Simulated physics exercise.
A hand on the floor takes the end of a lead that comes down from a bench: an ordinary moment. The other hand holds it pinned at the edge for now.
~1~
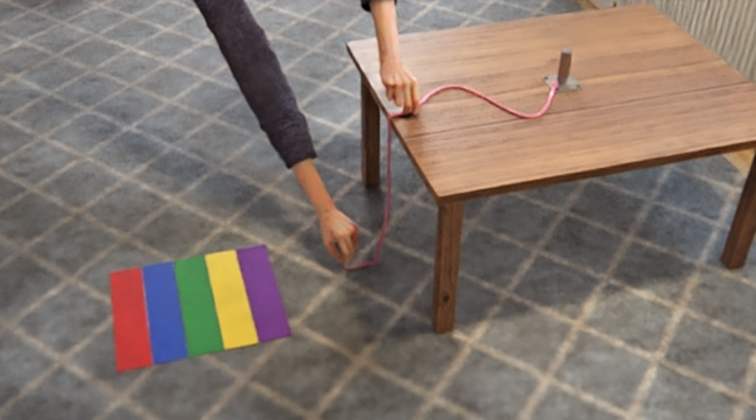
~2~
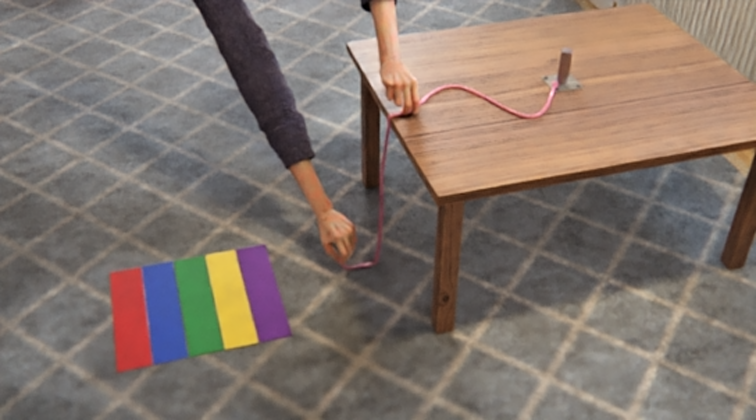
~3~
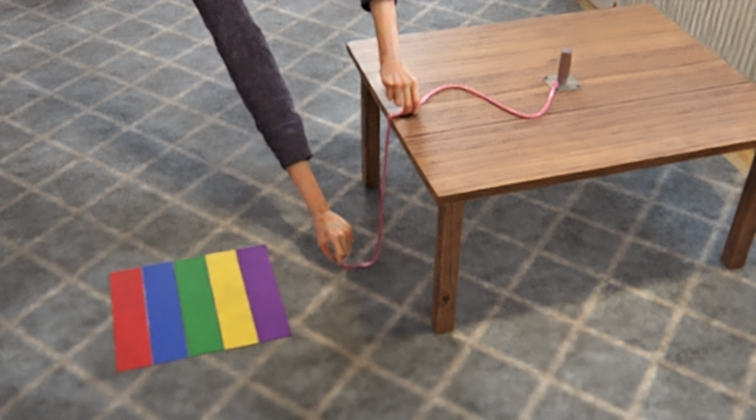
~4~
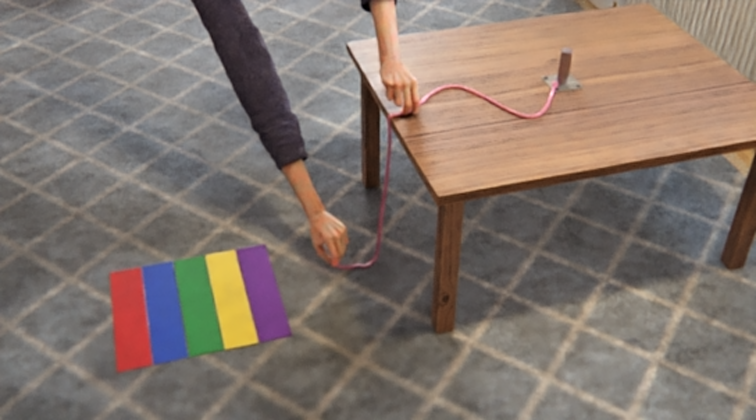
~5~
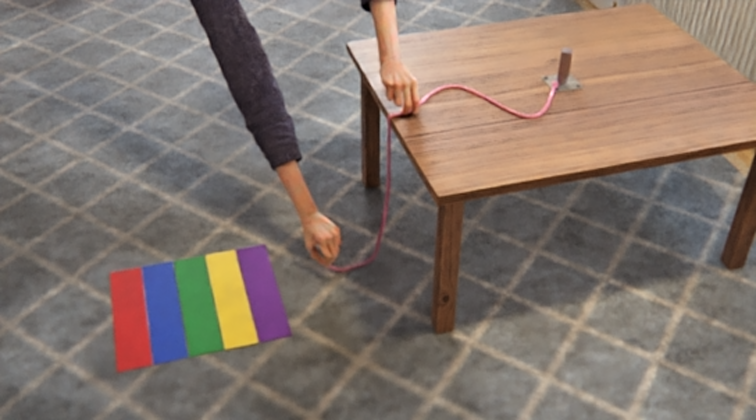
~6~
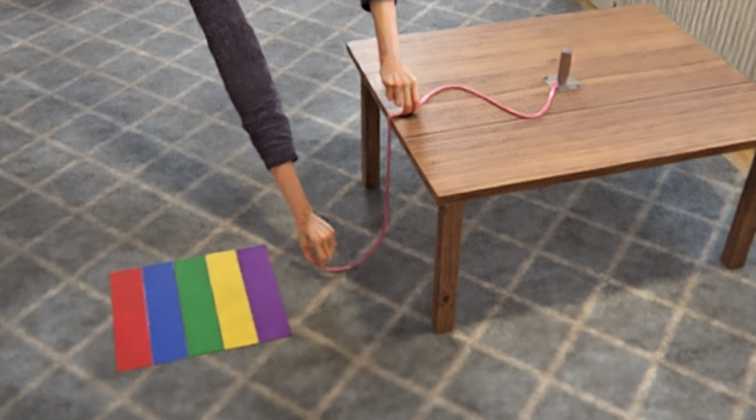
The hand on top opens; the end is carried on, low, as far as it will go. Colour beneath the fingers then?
Red.
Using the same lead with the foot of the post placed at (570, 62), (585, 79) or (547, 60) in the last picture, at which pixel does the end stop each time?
First (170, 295), then (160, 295), then (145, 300).
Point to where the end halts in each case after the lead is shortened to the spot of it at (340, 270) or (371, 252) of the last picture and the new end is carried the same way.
In that order: (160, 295) and (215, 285).
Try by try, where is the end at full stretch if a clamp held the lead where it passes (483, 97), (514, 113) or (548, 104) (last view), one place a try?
In order of the tries: About (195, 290), then (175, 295), then (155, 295).
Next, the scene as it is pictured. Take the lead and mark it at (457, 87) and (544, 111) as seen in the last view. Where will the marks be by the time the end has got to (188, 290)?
One heads to (404, 114) and the other heads to (504, 93).
A little later, end near (188, 290); over green.
Next, end near (153, 297); over blue.
When it is tight, end near (131, 301); over red. Over red.
